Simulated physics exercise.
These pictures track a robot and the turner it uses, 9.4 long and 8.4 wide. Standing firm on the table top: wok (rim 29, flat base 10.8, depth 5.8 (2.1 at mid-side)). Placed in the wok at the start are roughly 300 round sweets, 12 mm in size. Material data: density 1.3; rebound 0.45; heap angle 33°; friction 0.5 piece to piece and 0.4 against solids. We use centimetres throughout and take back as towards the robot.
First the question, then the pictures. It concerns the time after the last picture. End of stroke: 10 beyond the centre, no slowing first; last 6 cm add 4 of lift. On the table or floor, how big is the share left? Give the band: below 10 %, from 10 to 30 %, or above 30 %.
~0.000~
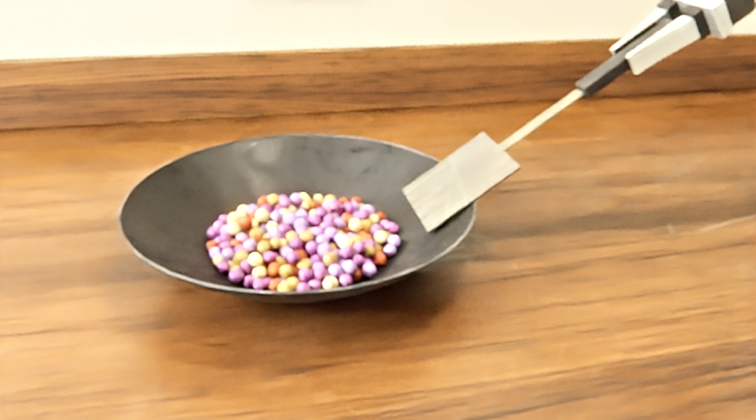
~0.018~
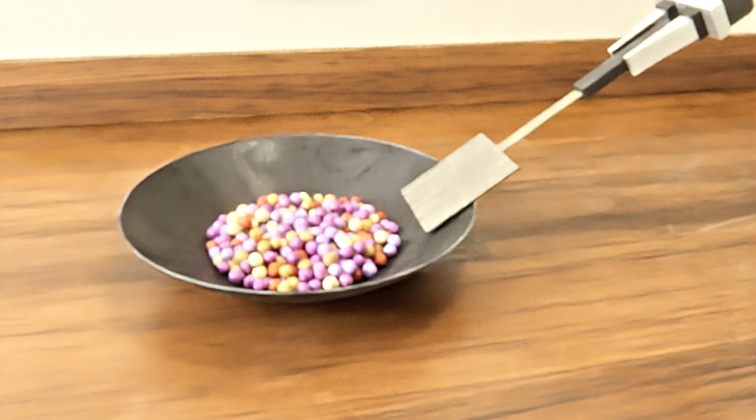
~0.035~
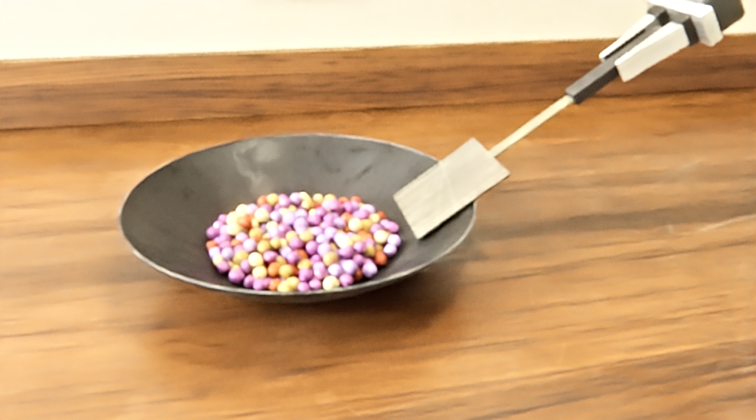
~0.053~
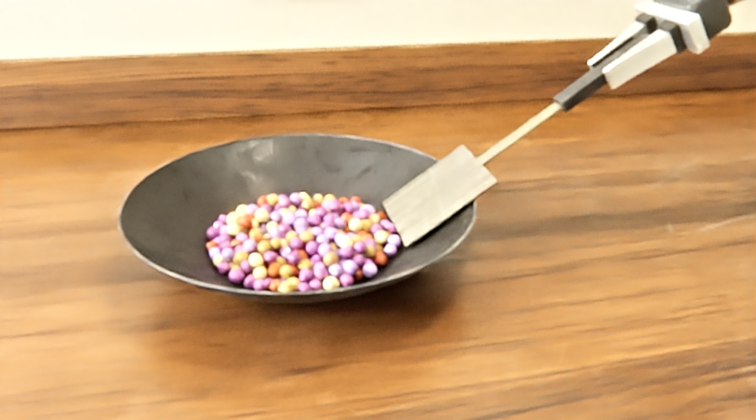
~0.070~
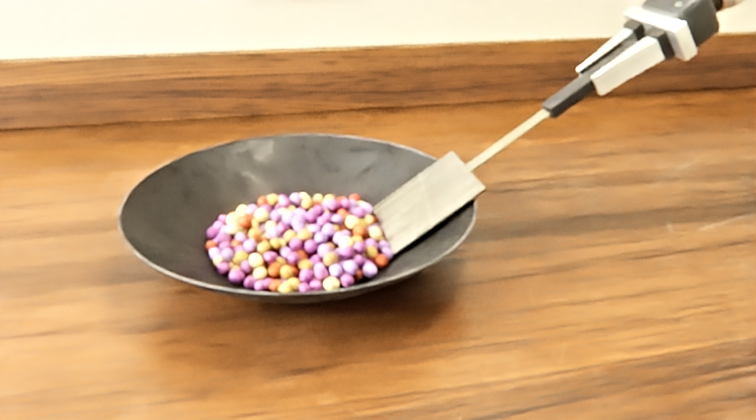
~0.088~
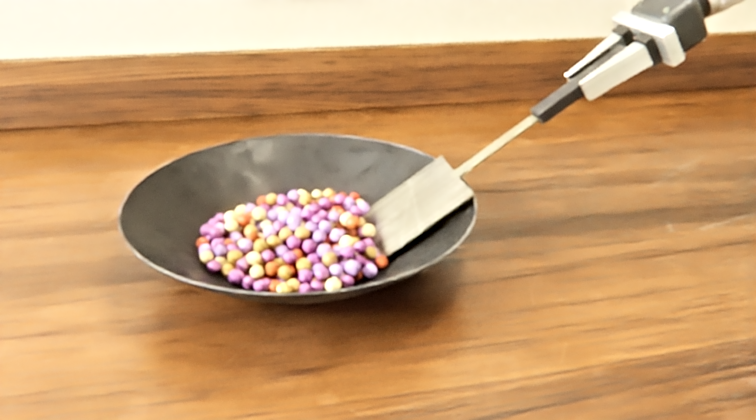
From 10 to 30 %.
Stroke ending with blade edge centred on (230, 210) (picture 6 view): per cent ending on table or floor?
0 %, roughly.
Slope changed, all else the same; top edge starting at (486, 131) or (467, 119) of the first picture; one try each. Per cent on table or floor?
Around 20 per cent, then around 30 per cent.
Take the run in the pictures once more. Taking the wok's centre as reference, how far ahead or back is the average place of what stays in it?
Ahead of centre, roughly 4.0 centimetres.
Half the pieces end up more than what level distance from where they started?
Roughly 5 cm.
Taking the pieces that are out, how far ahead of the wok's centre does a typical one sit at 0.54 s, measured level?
Roughly 20 cm.
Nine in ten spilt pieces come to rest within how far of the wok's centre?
35 cm.
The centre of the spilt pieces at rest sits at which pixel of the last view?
Pixel estimate: About (10, 286).
After 0.19 s, sloping 35°, highest piece 5 above the table; 299 in the wok.
After 0.29 s, sloping 35°, highest piece 7 above the table; 299 in the wok.
After 0.54 s, sloping 35°, highest piece 7 above the table; 233 in the wok, 56 on the table or floor, 10 on the blade or in flight.
After 1.59 s, sloping 35°, highest piece 5 above the table; 233 in the wok, 66 on the table or floor.
At rest, 233 in the wok, 66 on the table or floor. That is 22 % on the table or floor.
